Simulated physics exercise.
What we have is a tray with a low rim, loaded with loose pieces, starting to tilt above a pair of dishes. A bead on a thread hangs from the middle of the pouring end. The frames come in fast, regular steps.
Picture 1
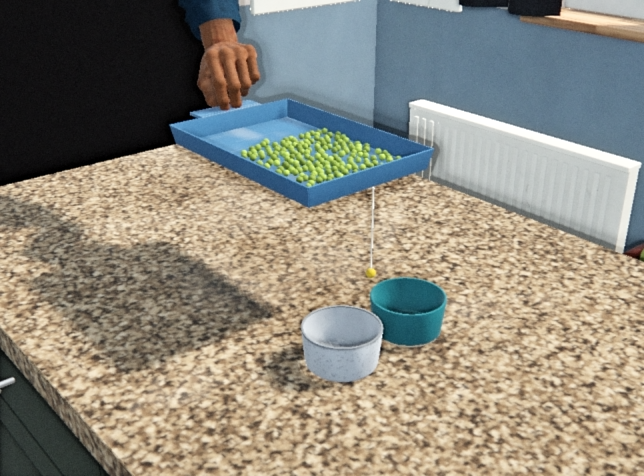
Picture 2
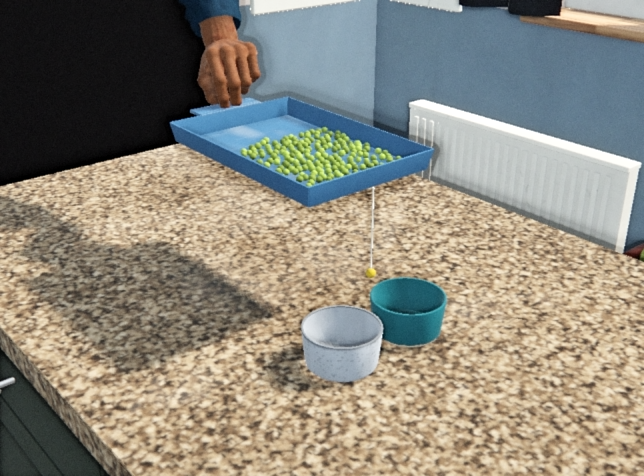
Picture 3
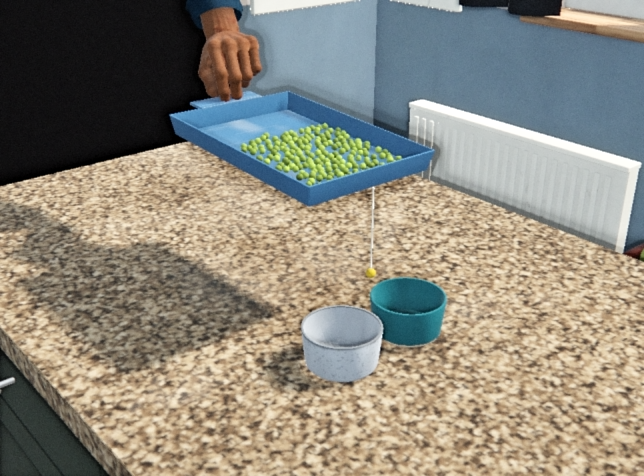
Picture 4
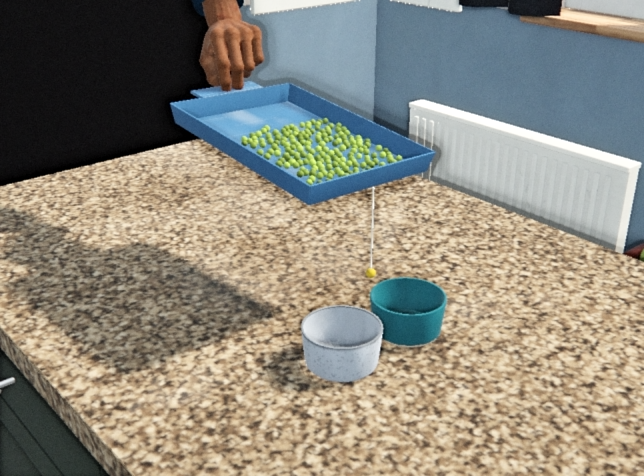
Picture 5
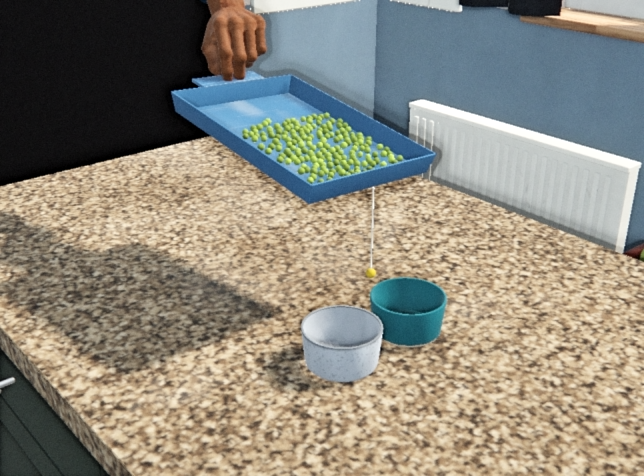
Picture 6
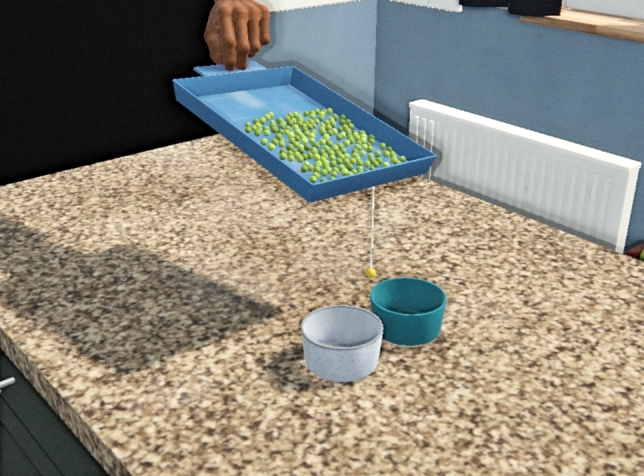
In a blue-walled room with a white radiator, a brown speckled countertop is seen from above at an angle by a still camera. A hand at the upper left holds a shallow blue tray of green peas above a pale grey dish and a teal one, with a yellow bead hanging on a thread. The hand slowly raises the tray's handle end, tilting it slightly toward the right, while the peas barely shift.
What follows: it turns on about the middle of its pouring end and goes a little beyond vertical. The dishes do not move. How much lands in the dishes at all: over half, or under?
Together they catch less than half.
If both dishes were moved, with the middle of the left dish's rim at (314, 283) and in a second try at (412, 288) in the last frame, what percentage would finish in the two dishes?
In turn 0 and 60 in a hundred.
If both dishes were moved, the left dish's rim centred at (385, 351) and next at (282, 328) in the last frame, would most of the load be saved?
In turn: The smaller part; under half.
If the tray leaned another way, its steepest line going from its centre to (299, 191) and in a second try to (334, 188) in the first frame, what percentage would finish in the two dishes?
First some 50, then 90 per cent.
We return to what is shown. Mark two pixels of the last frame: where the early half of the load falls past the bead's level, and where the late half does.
At about (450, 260), then at (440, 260).
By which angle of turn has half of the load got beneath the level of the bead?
At some 95 degrees.
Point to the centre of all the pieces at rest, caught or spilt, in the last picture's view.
Roughly at (471, 307).
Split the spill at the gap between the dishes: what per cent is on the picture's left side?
Roughly 10 in a hundred.
Soon, tray tipped steeply; all on the tray.
A while on, tray tipped right over; about a quarter on the tray; a small part in the right dish; about half outside both; about a quarter in the air.
Towards the end, tray tipped past a quarter turn; about a quarter in the right dish; most outside both.
Finally, tray tipped past a quarter turn; none in the left dish; about a quarter in the right dish; most outside both.
